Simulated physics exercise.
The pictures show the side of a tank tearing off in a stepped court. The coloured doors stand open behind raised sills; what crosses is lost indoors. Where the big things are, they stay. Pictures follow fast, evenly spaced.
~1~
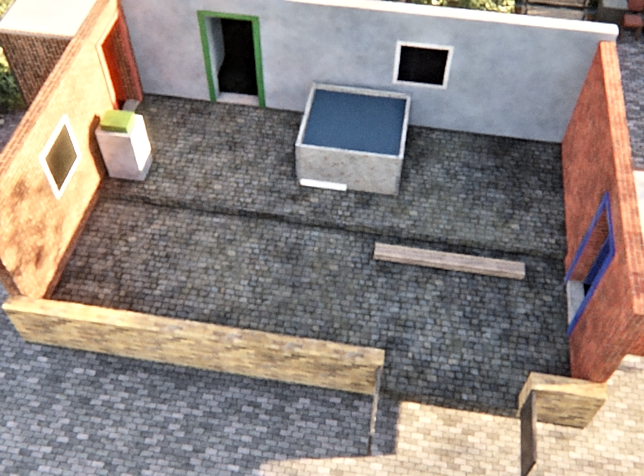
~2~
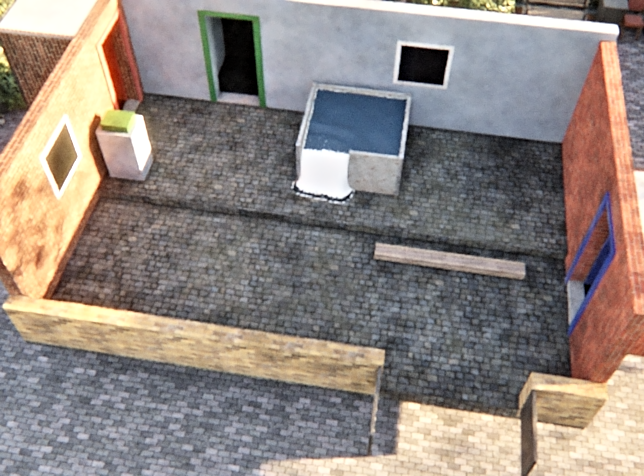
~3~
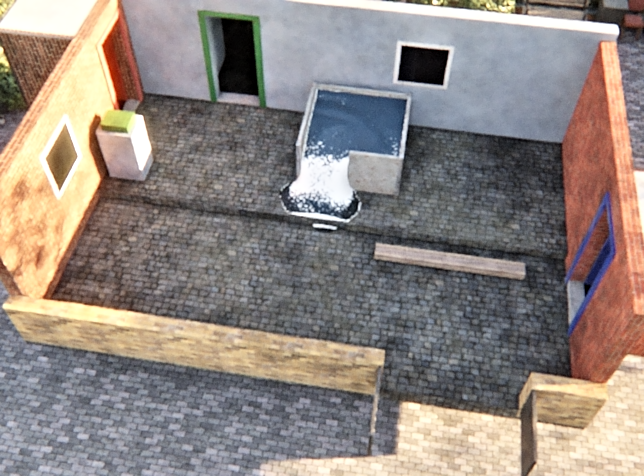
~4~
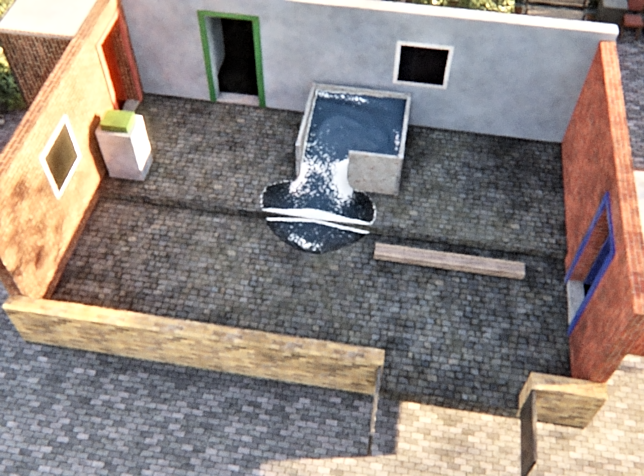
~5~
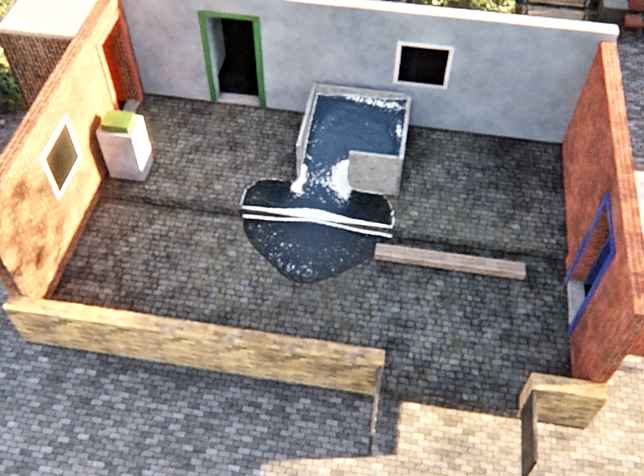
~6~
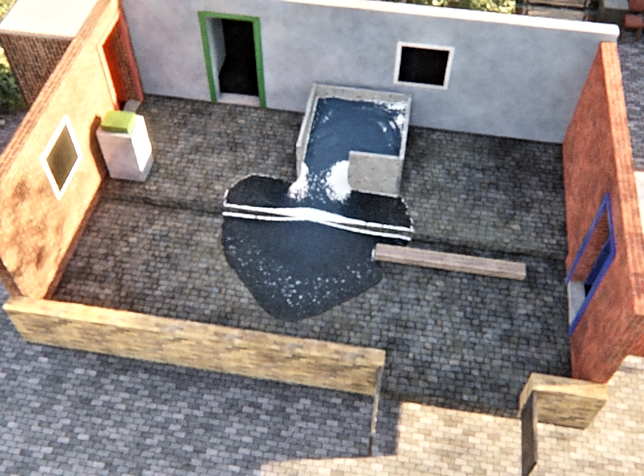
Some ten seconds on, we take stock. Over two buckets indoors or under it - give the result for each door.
My prediction: Green door: Two buckets at most; red door: Two buckets at most; blue door: Two buckets at most.
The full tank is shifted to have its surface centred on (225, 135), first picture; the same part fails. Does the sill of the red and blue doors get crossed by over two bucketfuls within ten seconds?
Note: Red door does not reach it; blue door surpasses it.
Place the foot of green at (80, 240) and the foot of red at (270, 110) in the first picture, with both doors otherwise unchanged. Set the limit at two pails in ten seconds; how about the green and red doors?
From what I can tell, the green door overshoots the mark; as for the red door, it remains within bounds.
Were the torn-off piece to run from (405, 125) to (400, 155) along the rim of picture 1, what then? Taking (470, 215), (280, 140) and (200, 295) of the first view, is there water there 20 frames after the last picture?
First soaked, second unwetted, third unwetted.
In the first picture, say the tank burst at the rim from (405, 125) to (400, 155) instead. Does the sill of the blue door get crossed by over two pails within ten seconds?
Blue door: Exceeds it.
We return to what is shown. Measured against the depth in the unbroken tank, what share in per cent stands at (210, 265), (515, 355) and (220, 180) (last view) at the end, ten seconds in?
The three come to near 10, 12 and 0 per cent respectively.
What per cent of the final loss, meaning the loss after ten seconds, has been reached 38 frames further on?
About 65 per cent.
A moment on, water covers 30 % of the floor; the green door not reached, the red door not reached, the blue door not reached.
Next, water covers 40 % of the floor; the green door not reached, the red door not reached, the blue door not reached.
Then, water covers 45 % of the floor; the green door not reached, the red door not reached, the blue door wet at the sill, nothing in.
Later, water covers 55 % of the floor; the green door not reached, the red door not reached, the blue door wet at the sill, nothing in.
In the end, water covers 55 % of the floor; the green door not reached, the red door not reached, the blue door wet at the sill, nothing in.
